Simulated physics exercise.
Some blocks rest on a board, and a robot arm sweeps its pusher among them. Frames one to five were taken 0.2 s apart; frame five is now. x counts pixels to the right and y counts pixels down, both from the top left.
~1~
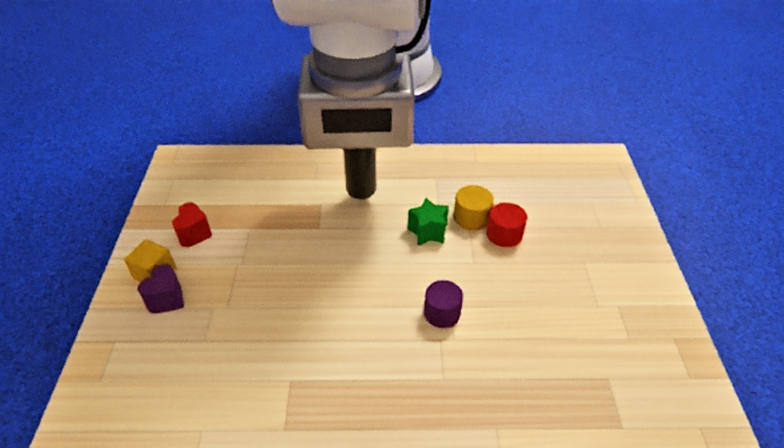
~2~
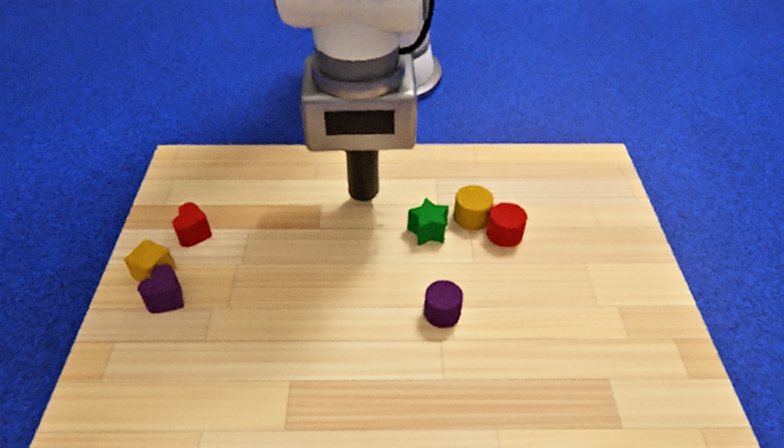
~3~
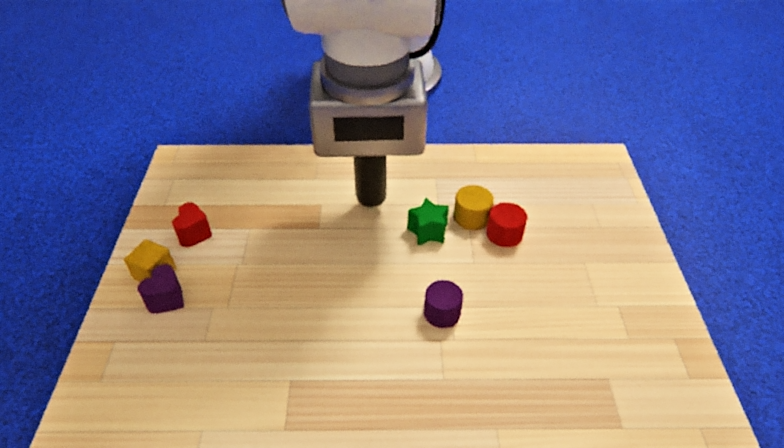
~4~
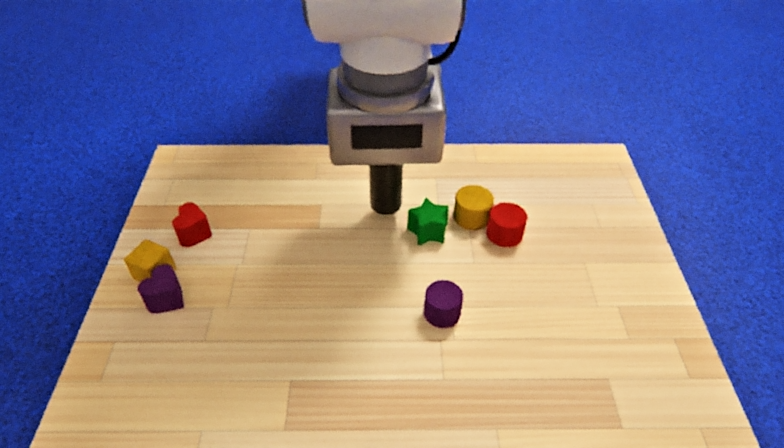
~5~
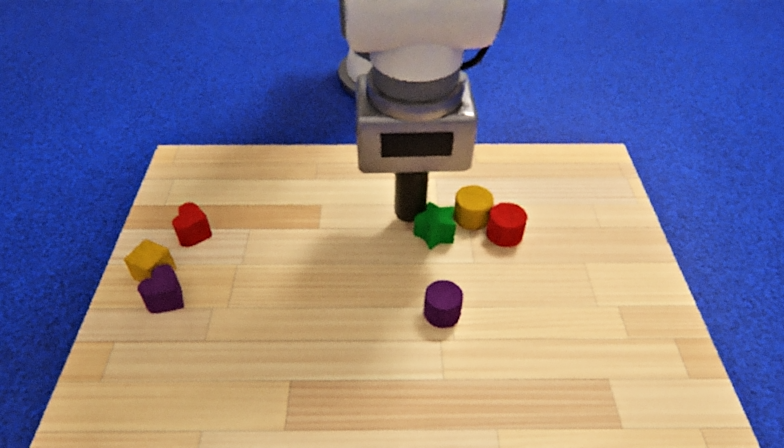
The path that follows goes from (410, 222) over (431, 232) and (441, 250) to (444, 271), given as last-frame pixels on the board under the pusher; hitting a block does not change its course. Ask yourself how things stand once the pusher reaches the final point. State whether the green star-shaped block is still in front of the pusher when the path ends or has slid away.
In the end it is beside or behind the pusher.
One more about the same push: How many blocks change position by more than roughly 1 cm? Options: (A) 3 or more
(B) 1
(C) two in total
(B)
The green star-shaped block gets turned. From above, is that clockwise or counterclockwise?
My prediction: CCW.
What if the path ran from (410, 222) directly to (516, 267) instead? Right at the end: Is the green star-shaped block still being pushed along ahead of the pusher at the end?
Yes, I think so.
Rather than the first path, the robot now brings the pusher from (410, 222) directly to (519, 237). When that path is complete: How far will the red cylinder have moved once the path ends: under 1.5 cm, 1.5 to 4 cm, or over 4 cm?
It moves more than 4 cm.
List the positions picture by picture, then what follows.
Lower end of the pusher at (361, 190), tops of blocks, green star-shaped block at (430, 212), yellow cylinder at (475, 197), in the first frame.
Pusher at (364, 192), blocks as before, in the second frame.
Pusher at (371, 198), blocks as before, in the third frame.
Pusher at (386, 205), blocks as before, in the fourth frame.
Pusher at (411, 212), green star-shaped block at (437, 215), yellow cylinder at (475, 197), in the fifth frame.
What follows on the original path. Halfway along, pusher at (439, 231); green star-shaped block at (469, 233).
At the end, pusher at (445, 262); green star-shaped block at (478, 244), turned 50° anticlockwise; yellow cylinder not moved.
